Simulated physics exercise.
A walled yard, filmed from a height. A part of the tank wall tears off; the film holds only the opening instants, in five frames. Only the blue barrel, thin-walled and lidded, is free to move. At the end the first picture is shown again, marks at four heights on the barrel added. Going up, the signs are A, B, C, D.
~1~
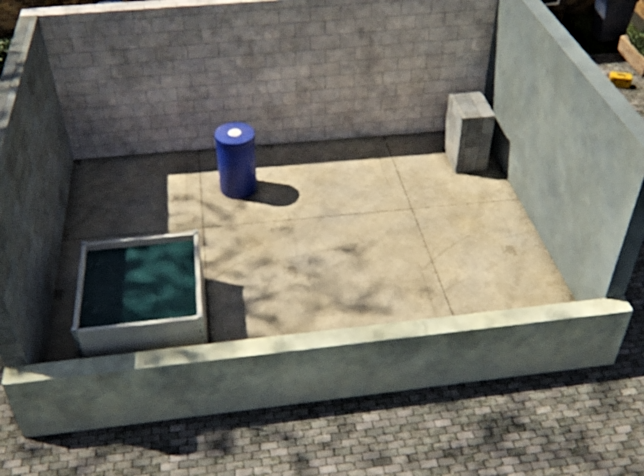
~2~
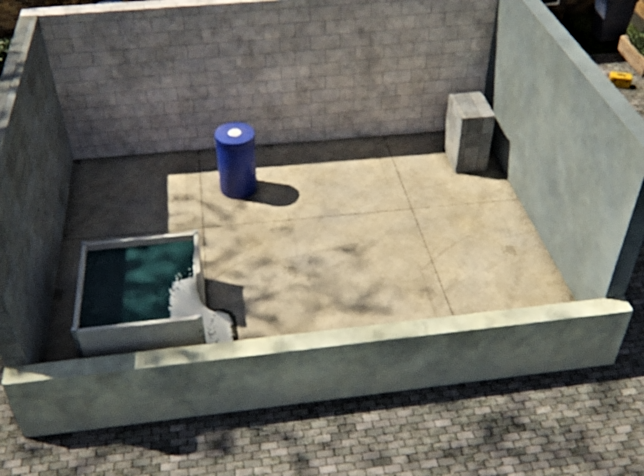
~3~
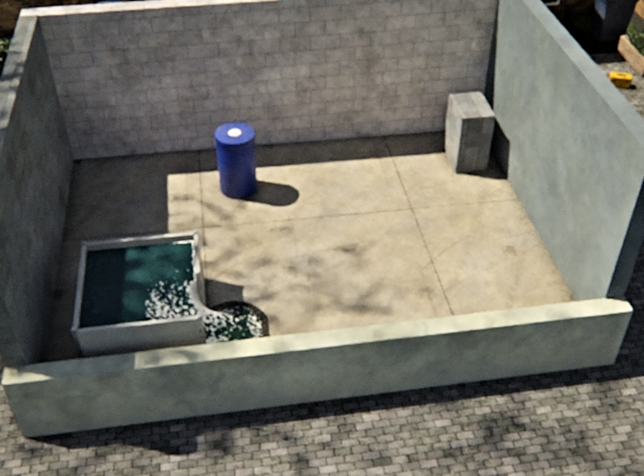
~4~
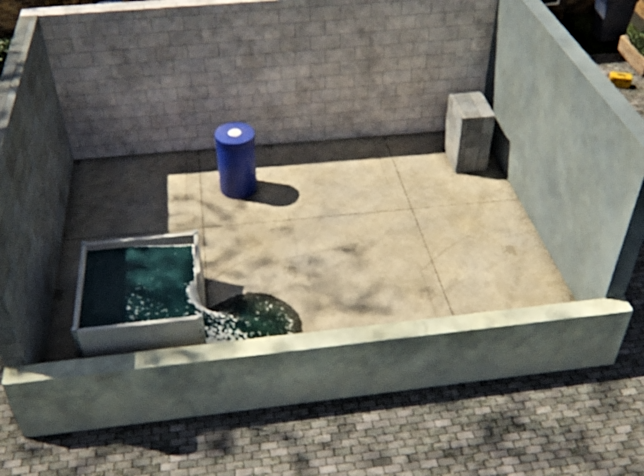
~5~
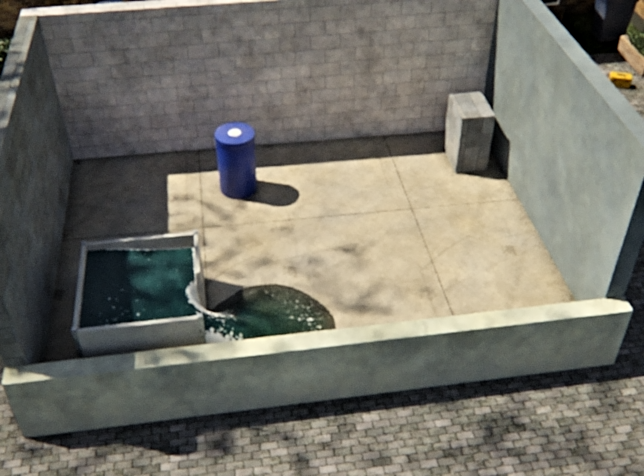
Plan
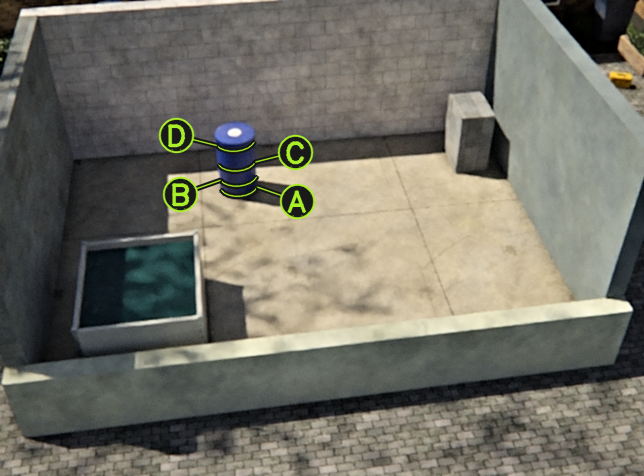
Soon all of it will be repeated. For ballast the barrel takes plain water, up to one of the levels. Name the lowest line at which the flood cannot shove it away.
Go for A.
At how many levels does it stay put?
All of the four.
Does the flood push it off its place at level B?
No, not at all.
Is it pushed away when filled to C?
No.
On the marked copy, A at (240, 196); B at (239, 186); C at (238, 171); D at (236, 151); from the bottom up A, B, C, D.
If A is chosen, it does not move.
If B is chosen, it does not move.
If C is chosen, it does not move.
If D is chosen, it does not move.
